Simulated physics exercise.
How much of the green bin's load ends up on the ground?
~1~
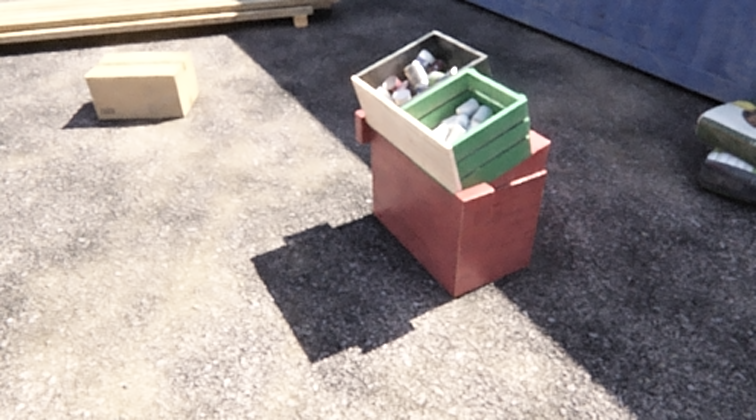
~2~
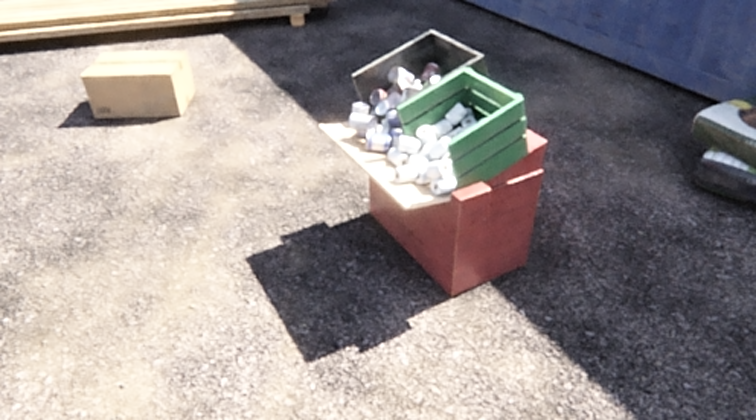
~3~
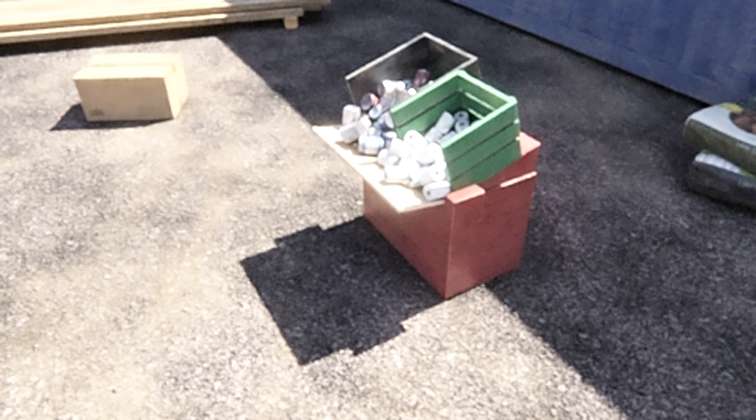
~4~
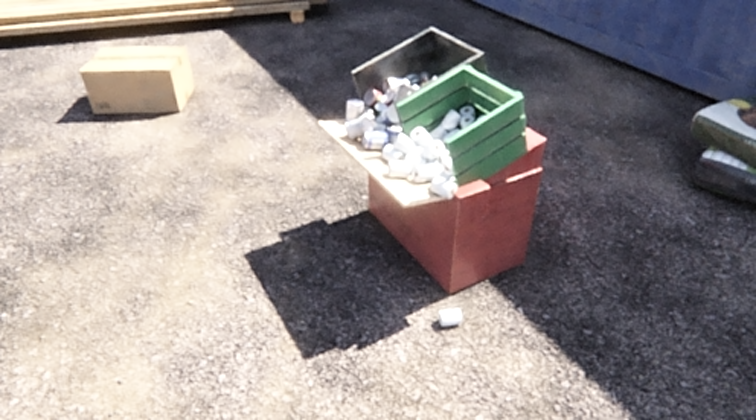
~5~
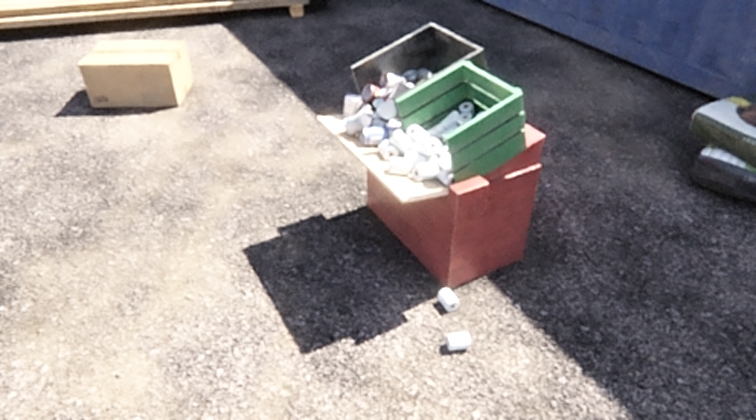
Only a small part of it, fewer than one in six. Two white rolls lie on the ground by the red stand, while the rest stay in the bin or on the lowered flap.
